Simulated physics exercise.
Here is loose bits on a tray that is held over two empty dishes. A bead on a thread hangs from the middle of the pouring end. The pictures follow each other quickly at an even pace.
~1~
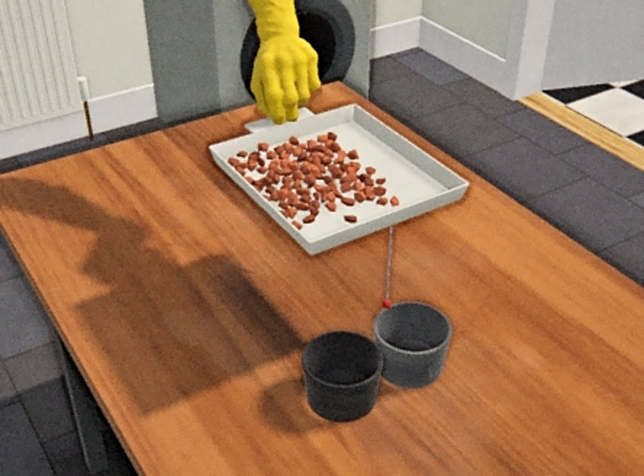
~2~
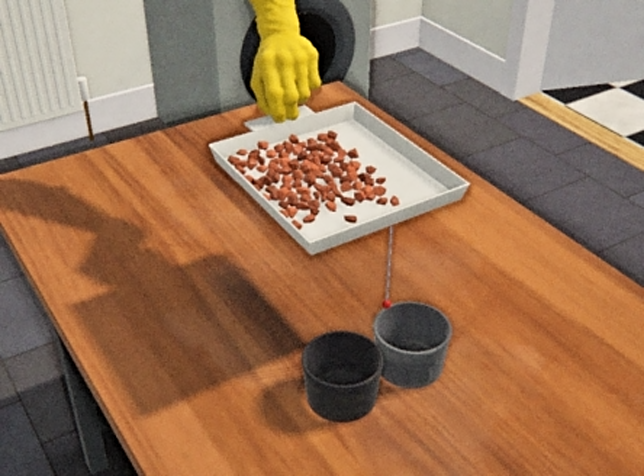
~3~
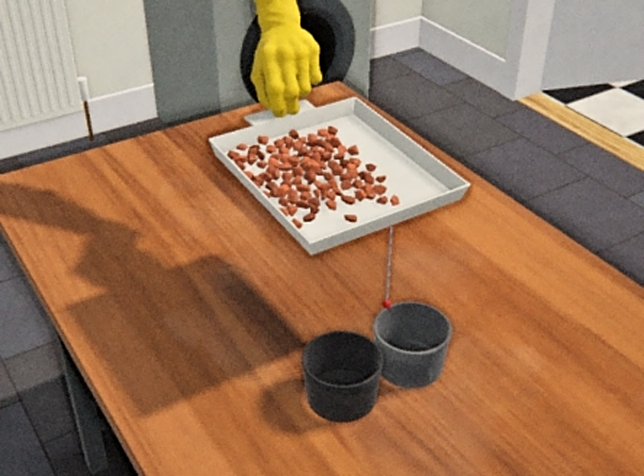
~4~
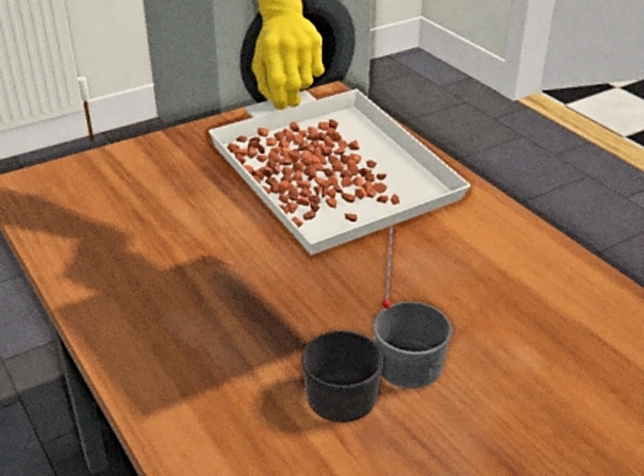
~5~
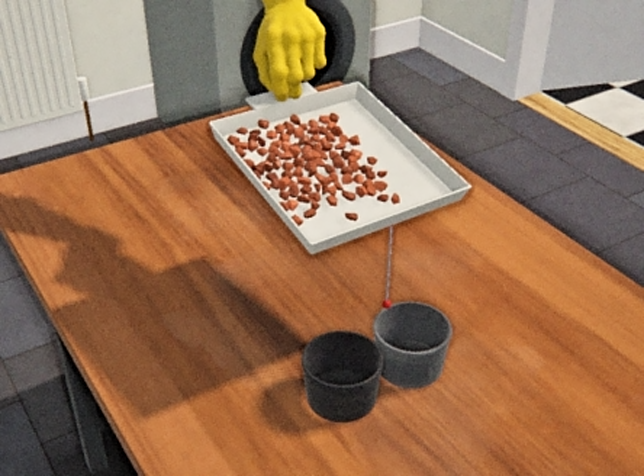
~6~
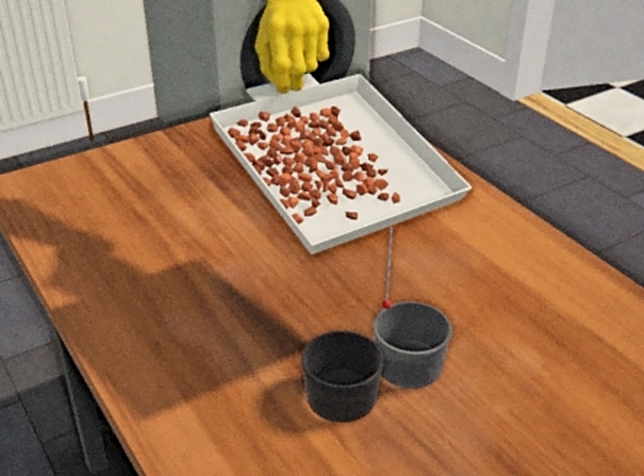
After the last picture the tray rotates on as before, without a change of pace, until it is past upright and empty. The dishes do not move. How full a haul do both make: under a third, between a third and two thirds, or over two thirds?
Together they catch between a third and two thirds.
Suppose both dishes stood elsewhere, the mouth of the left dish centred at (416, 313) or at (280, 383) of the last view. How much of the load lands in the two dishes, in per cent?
In turn 20 and 30 in a hundred.
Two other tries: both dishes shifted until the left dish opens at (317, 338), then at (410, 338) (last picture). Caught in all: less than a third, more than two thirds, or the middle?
The first try: Below one third. The second: Between a third and two thirds.
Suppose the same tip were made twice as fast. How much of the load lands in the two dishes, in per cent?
It comes to 50 per cent or so.
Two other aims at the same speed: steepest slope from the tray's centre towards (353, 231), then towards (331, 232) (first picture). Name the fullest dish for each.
In turn: The left one; left.
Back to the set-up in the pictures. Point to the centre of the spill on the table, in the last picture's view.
Roughly at (464, 398).
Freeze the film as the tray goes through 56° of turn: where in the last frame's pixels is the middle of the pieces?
Roughly at (375, 210).
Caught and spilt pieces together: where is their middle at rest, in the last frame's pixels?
Roughly at (403, 375).
Soon after the last picture, tray tipped steeply; nearly all on the tray; a stray few in the air.
A little later, tray tipped right over; about two thirds on the tray; a small part in the left dish; a small part in the right dish; a small part outside both; about a quarter in the air.
Later still, tray tipped past a quarter turn; about a quarter in the left dish; about a quarter in the right dish; about half outside both.
At rest, tray tipped past a quarter turn; about a quarter in the left dish; about a quarter in the right dish; about half outside both.
